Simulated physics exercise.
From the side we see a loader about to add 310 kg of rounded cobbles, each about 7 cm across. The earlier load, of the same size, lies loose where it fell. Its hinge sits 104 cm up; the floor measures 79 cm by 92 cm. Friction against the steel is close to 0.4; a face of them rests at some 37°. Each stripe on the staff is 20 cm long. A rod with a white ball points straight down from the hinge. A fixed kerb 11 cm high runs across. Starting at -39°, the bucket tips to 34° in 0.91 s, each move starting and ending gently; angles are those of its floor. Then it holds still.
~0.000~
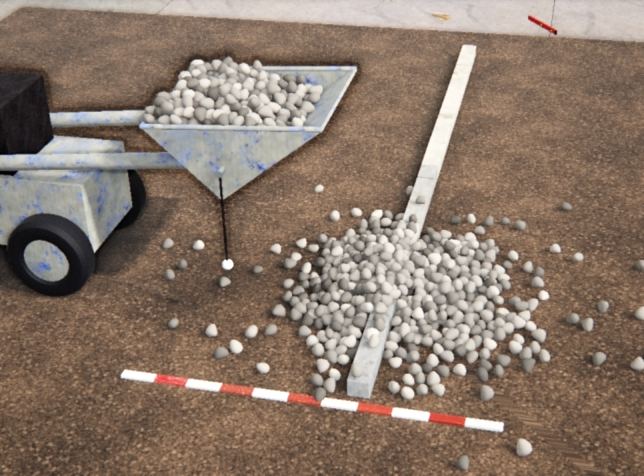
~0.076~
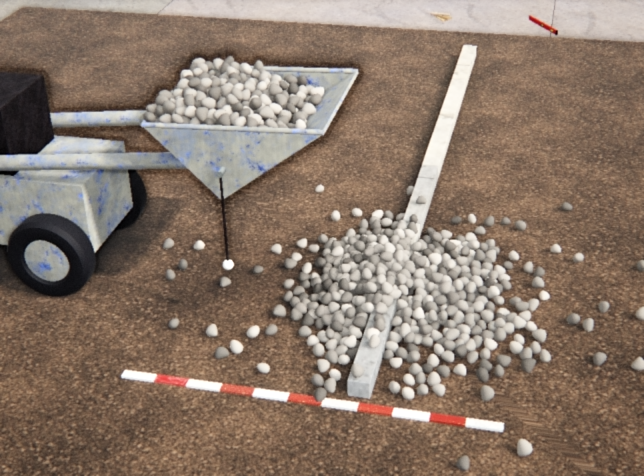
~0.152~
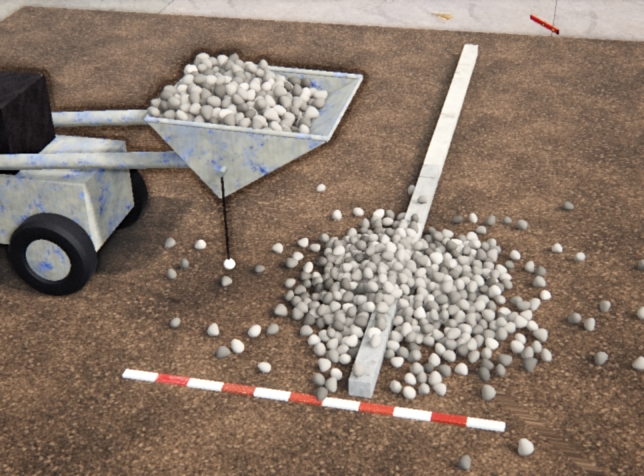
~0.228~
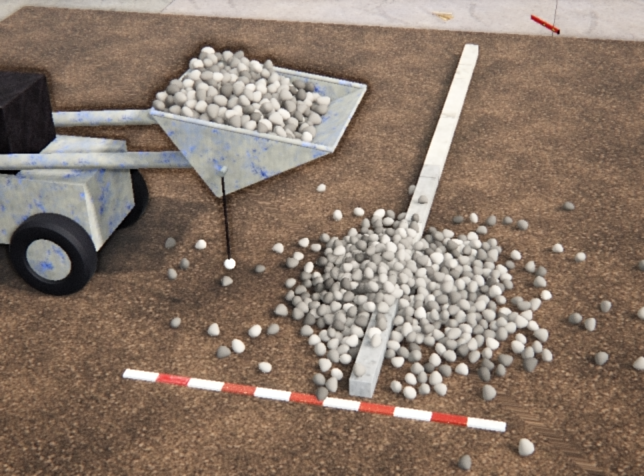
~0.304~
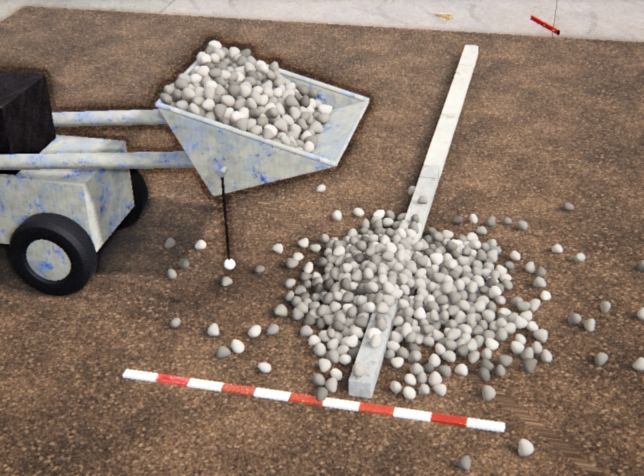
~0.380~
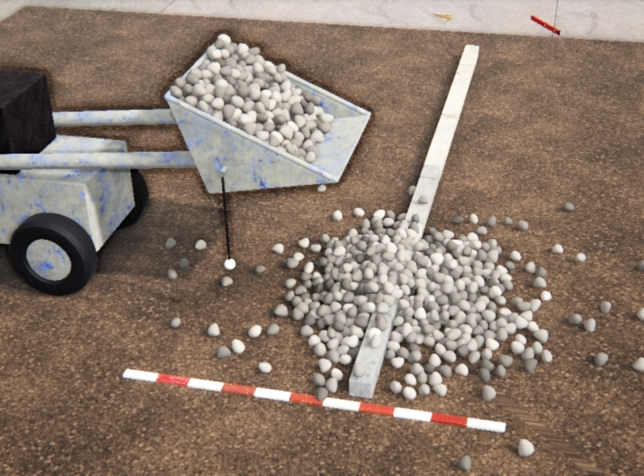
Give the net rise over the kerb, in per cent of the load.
Roughly 45 per cent of a load more.
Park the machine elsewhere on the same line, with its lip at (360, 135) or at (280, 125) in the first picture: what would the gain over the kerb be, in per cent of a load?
About 80 and 10 per cent.
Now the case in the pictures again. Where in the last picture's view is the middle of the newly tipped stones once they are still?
Their middle is at about (385, 273).
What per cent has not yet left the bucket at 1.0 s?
Roughly 65 per cent is still inside.
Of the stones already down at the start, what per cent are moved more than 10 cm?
Roughly 15 per cent of them.
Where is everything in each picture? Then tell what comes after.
The first frame shows lip at (321, 130), floor tilted -39°, highest stones at (231, 78). The earlier load is highest near (384, 271), 22 cm above ground level, 52 % on this side of the kerb, 50 % over the kerb.
In the second frame, the bucket is at -38°, its lip at (323, 133); the top of the load is at (222, 76); the stones move at 0.2 m/s on average.
The third frame shows lip at (328, 139), floor tilted -34°, highest stones at (217, 72); the stones move at 0.3 m/s on average.
The fourth frame shows lip at (333, 150), floor tilted -28°, highest stones at (205, 64); the stones move at 0.4 m/s on average.
In the fifth frame, the bucket is at -20°, its lip at (336, 165); the top of the load is at (212, 58); the stones move at 0.5 m/s on average.
The sixth frame shows lip at (337, 181), floor tilted -11°, highest stones at (222, 51); the stones move at 0.5 m/s on average.
After 0.7 s the floor is at 22°; in per cent of one load, 100 in the bucket, 52 on this side of the kerb, 50 over the kerb; the foremost stones are at (627, 307).
After 1.0 s the floor is at 34°; in per cent of one load, 64 in the bucket, 88 on this side of the kerb, 50 over the kerb; the foremost stones are at (627, 307).
After 1.4 s the floor is at 34°; in per cent of one load, 18 in the bucket, 109 on this side of the kerb, 74 over the kerb; the foremost stones are at (627, 307).
After 3.8 s the floor is at 34°; in per cent of one load, 0 in the bucket, 107 on this side of the kerb, 95 over the kerb; the foremost stones are at (628, 317). Net gain over the kerb, 45.
